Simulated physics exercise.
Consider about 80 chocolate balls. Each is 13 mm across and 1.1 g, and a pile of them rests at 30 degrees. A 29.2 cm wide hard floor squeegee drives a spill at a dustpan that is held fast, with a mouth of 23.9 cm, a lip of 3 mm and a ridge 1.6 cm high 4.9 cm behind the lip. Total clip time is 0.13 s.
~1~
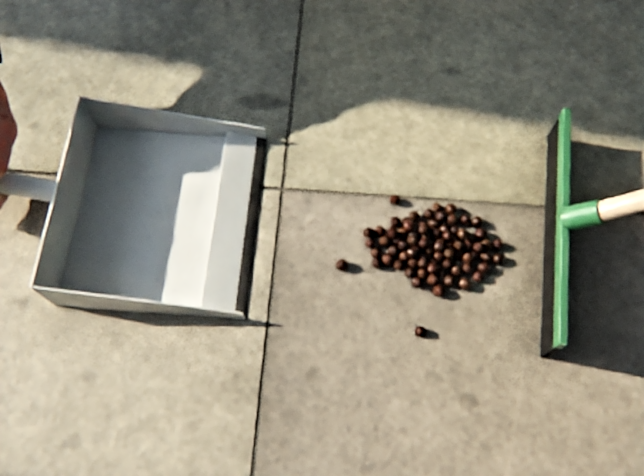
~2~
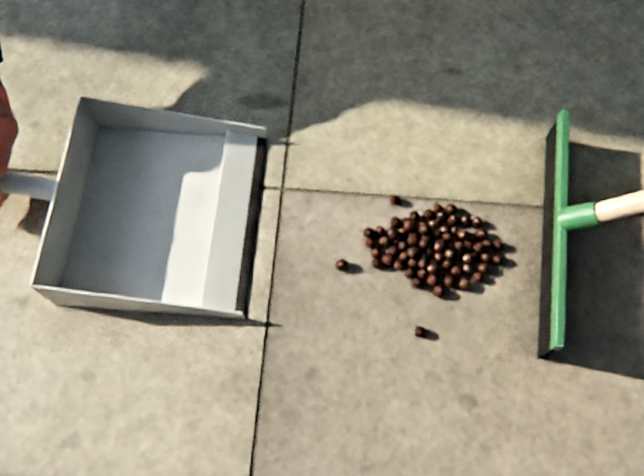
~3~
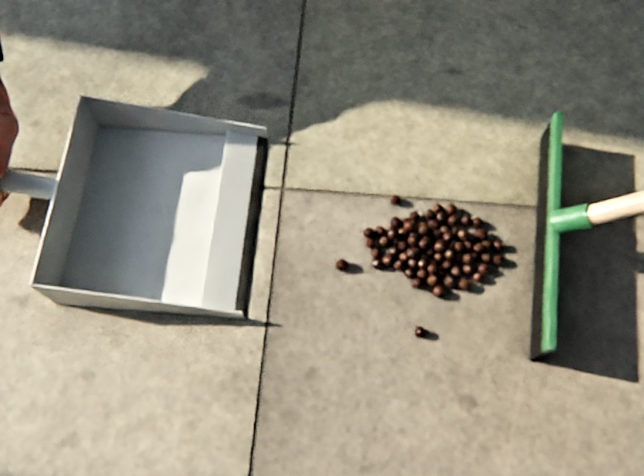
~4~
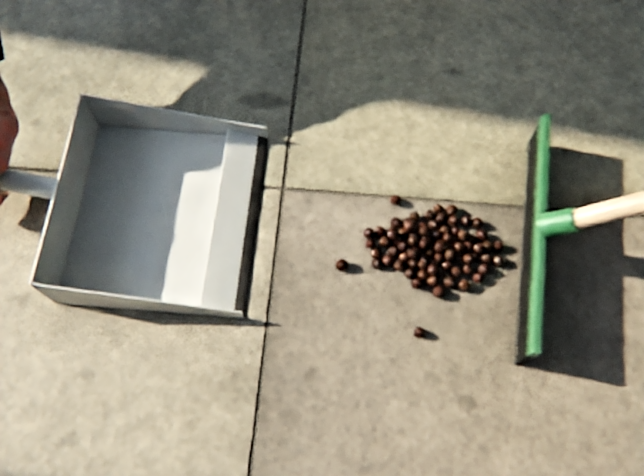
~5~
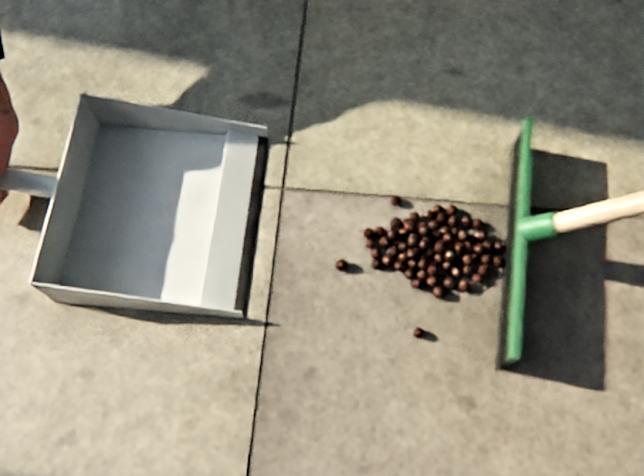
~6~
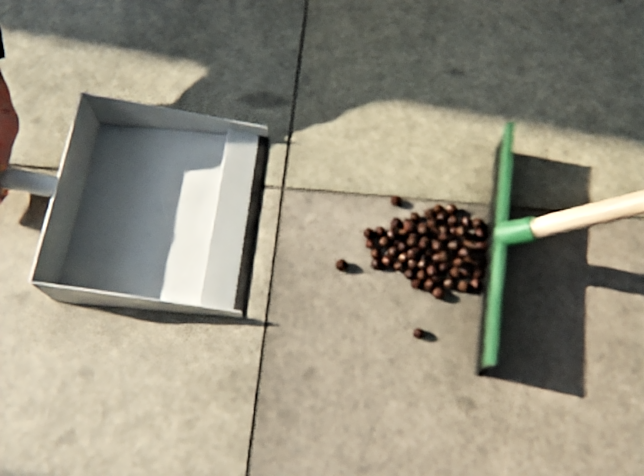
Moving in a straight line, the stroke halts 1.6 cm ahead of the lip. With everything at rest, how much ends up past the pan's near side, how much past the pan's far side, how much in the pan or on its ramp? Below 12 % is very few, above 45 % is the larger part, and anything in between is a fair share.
Near side: A fair share, far side: Very few, pan: A fair share.
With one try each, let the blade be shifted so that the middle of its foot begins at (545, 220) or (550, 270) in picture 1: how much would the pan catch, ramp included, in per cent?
About 25 and 20 per cent.
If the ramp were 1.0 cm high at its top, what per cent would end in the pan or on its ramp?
Something like 35 per cent, ramp included.
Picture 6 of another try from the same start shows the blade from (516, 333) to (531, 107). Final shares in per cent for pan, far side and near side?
Final per cent - pan 40, far 5, near 10.
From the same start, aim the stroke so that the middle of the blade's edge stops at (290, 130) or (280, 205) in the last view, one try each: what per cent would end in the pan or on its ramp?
The two tries give about 30 and 40 percent.
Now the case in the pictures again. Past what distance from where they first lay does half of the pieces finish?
I'd put it near 24 cm.
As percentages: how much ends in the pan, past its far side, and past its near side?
Near side 15 %, far side 5 %, pan 30 %.
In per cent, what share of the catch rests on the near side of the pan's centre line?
Roughly 80 per cent.
Then, 0.14 s after the last picture, middle of the blade 15 cm from the lip; 0 % over the lip, far side 0 %, near side 5 %.
Then, 0.23 s after the last picture, middle of the blade 6 cm from the lip; 0 % over the lip, far side 0 %, near side 15 %.
Then, 0.46 s after the last picture, middle of the blade 3 cm from the lip; 45 % over the lip, far side 5 %, near side 15 %.
In the end, near side 15 %, far side 5 %, pan 30 %, in front of the lip or behind the blade 50 %.
